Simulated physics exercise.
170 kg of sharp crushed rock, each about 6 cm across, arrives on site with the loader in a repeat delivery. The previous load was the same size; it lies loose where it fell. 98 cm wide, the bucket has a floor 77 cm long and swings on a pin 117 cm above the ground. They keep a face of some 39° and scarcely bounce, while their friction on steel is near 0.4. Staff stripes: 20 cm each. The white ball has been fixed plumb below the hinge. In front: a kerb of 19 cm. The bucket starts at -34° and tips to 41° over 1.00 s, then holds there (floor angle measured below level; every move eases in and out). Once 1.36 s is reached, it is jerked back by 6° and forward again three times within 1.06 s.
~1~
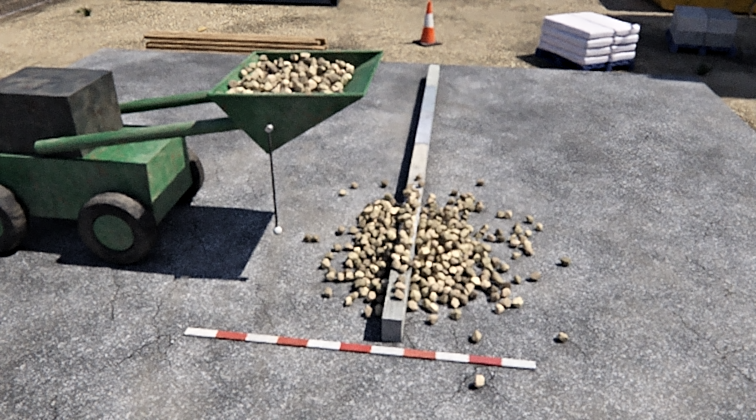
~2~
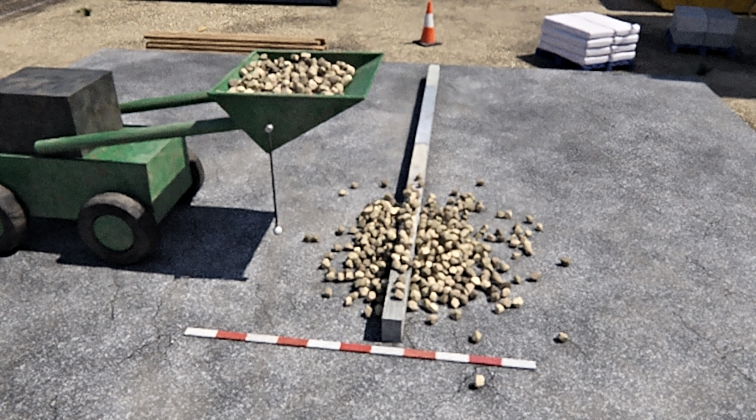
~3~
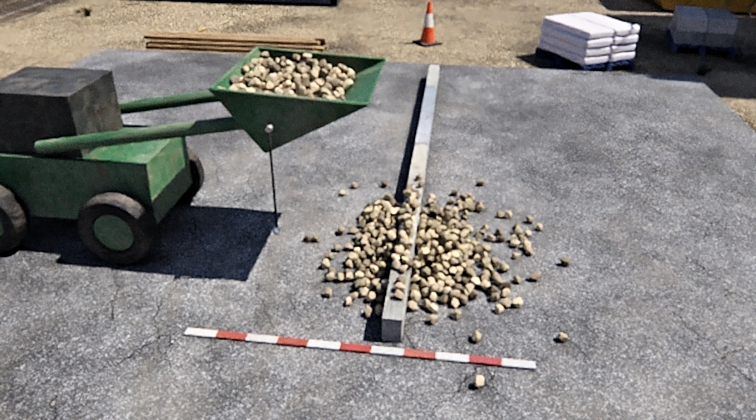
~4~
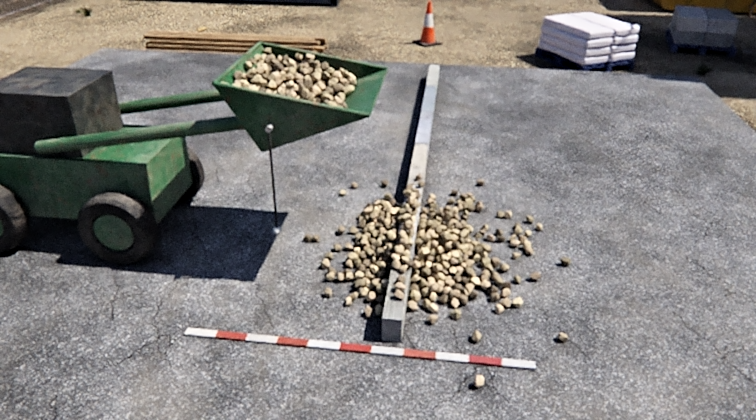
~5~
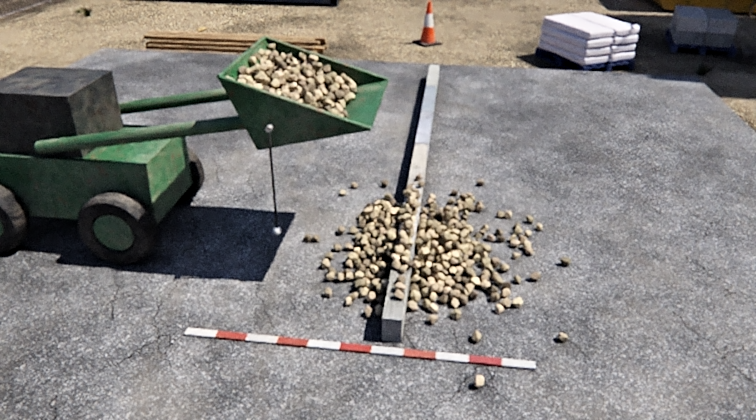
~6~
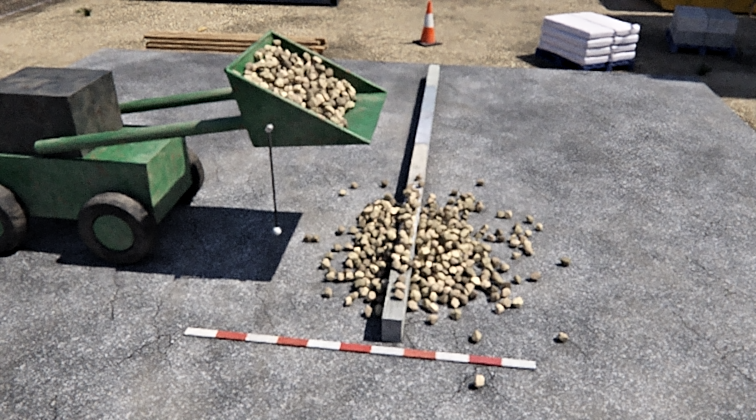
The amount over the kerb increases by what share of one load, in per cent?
By about 22 per cent of a load.
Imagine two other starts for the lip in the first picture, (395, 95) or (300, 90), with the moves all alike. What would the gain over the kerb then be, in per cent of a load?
Roughly 65 and 0 per cent, in that order.
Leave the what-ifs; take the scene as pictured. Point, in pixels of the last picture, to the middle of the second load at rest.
Their centre ends up near (382, 233).
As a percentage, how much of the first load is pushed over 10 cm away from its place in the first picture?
Roughly 5 per cent of them.
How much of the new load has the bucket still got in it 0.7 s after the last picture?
It holds some 80 percent.
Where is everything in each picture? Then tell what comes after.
The bucket is at -34°, its lip at (364, 96); the top of the load is at (285, 69). The earlier load is highest near (409, 217), 28 cm above ground level, 47 % on this side of the kerb, 53 % over the kerb, in the first picture.
The bucket is at -32°, its lip at (365, 98); the top of the load is at (279, 67), in the second picture.
Lip at (367, 105), floor tilted -28°, highest stones at (267, 64), in the third picture.
The bucket is at -22°, its lip at (369, 116); the top of the load is at (263, 62), in the fourth picture.
The bucket is at -14°, its lip at (371, 129); the top of the load is at (265, 57), in the fifth picture.
The bucket is at -5°, its lip at (370, 144); the top of the load is at (270, 53), in the sixth picture.
Then, 0.3 s after the last picture the floor is at 29°; in per cent of one load, 100 in the bucket, 47 on this side of the kerb, 53 over the kerb; the foremost stones are at (539, 254).
Then, 0.7 s after the last picture the floor is at 41°; in per cent of one load, 80 in the bucket, 67 on this side of the kerb, 53 over the kerb; the foremost stones are at (539, 254).
Then, 2.4 s after the last picture the floor is at 41°; in per cent of one load, 0 in the bucket, 125 on this side of the kerb, 75 over the kerb; the foremost stones are at (539, 254).
Then, 4.8 s after the last picture the floor is at 41°; in per cent of one load, 0 in the bucket, 125 on this side of the kerb, 75 over the kerb; the foremost stones are at (539, 254). Net gain over the kerb, 22.
